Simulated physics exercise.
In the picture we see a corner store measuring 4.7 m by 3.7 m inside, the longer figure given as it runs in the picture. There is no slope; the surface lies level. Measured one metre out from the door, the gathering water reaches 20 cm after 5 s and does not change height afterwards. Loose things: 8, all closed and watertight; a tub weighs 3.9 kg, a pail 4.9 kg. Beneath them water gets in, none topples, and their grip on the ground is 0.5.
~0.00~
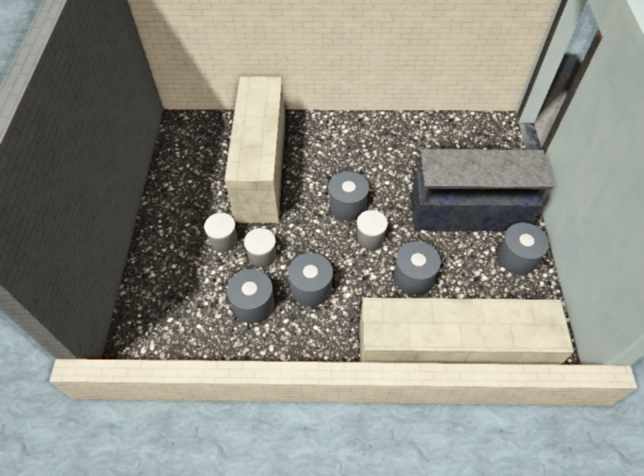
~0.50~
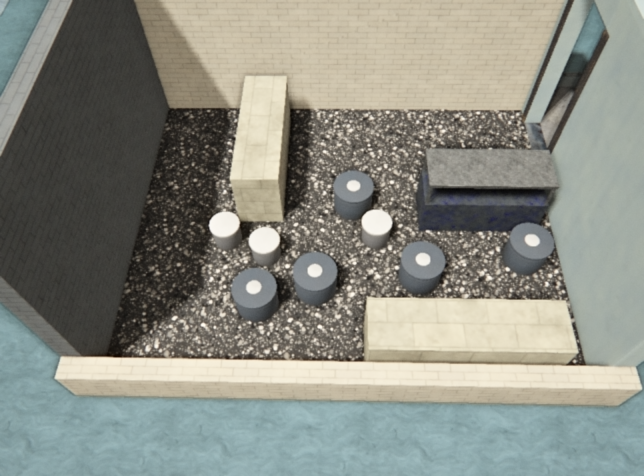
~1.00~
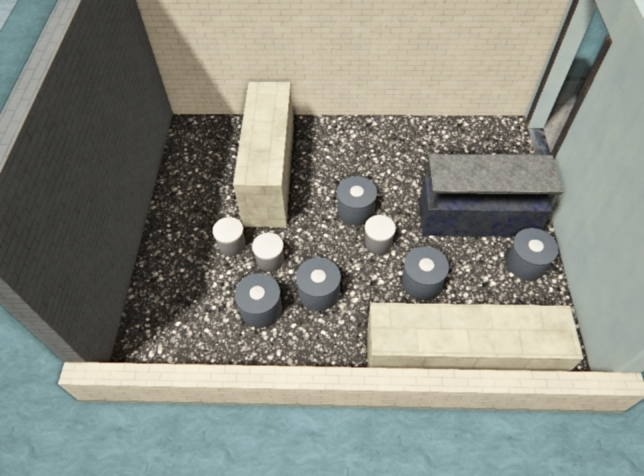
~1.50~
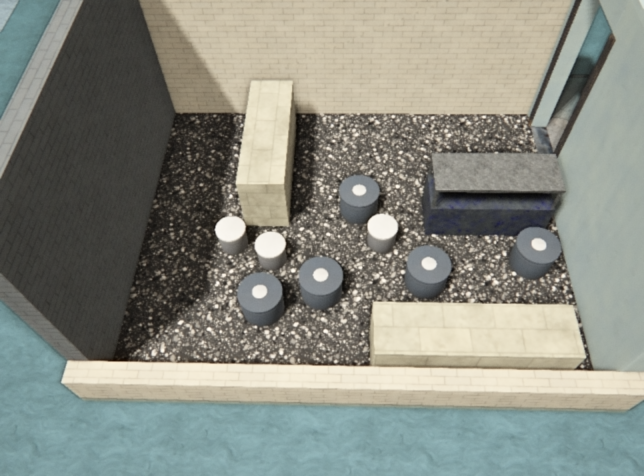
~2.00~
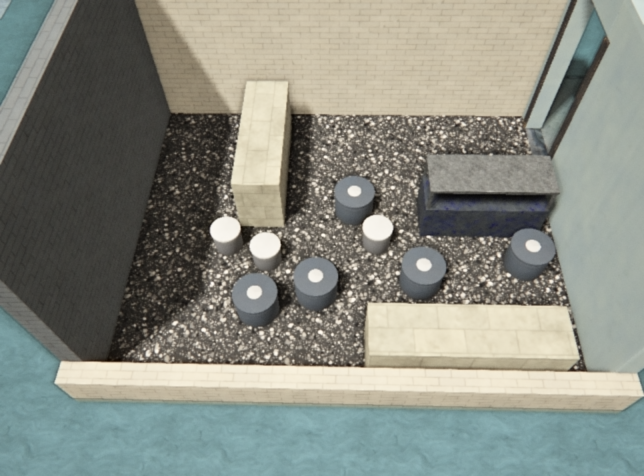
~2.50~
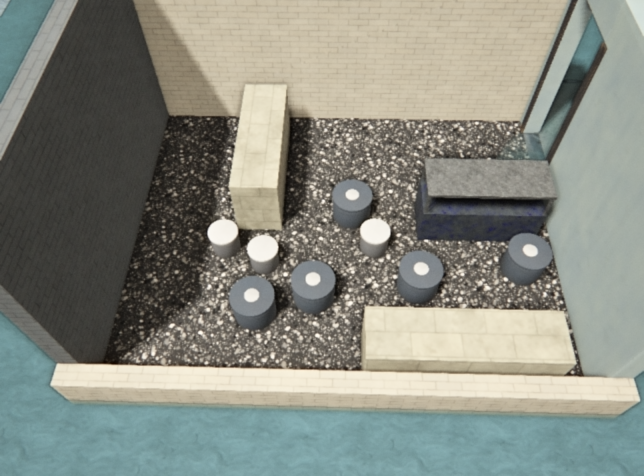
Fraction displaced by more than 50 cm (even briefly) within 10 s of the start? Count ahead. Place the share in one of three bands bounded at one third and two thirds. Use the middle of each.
It goes in the band less than one third.
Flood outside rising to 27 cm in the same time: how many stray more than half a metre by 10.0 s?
It would come to 3 of them.
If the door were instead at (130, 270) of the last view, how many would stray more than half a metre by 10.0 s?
Then it comes to 7.
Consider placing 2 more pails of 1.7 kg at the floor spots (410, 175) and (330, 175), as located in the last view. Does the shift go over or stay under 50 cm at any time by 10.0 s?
In that order: Beyond the mark, beyond the mark.
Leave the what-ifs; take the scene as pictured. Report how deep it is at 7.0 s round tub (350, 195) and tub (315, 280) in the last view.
Some 4 cm at the first, some 2 cm at the second.
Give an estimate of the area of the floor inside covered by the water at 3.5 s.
Around 2.0 m2 of it.
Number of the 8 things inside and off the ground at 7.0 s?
At that time, 1.
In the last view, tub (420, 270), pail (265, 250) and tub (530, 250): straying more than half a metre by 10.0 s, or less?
Result, in turn: Stayed within / stayed within / stayed within.
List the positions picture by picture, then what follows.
A tub at (527, 240) rests on the ground; a pail at (220, 225), on the bottom; water covers 0.0 m2; 0 of 8 have shifted, in the first frame.
A tub at (532, 241), on the bottom; a pail at (224, 224) rests on the ground; water covers 0.0 m2; 0 of 8 have shifted, in the second frame.
A tub at (536, 246) rests on the ground; a pail at (228, 229), on the bottom; water covers 0.0 m2; 0 of 8 have shifted, in the third frame.
A tub at (539, 245), on the bottom; a pail at (230, 228) rests on the ground; 0.0 m2 under water; 0 of 8 have shifted, in the fourth frame.
A tub at (533, 246) rests on the ground; a pail at (225, 229), on the bottom; water covers 0.0 m2; 0 of 8 have shifted, in the fifth frame.
A tub at (530, 251) rests on the ground; a pail at (223, 232), on the bottom; water covers 0.1 m2; 0 of 8 have shifted, in the sixth frame.
After 3.5 s 0 of 8 are over 50 cm from their spots; 0 afloat.
After 4.5 s 0 of 8 are over 50 cm from their spots; 0 afloat.
After 7.0 s 0 of 8 are over 50 cm from their spots; 1 afloat.
After 10.0 s 2 of 8 are over 50 cm from their spots, and 2 have been at some point; 1 afloat.
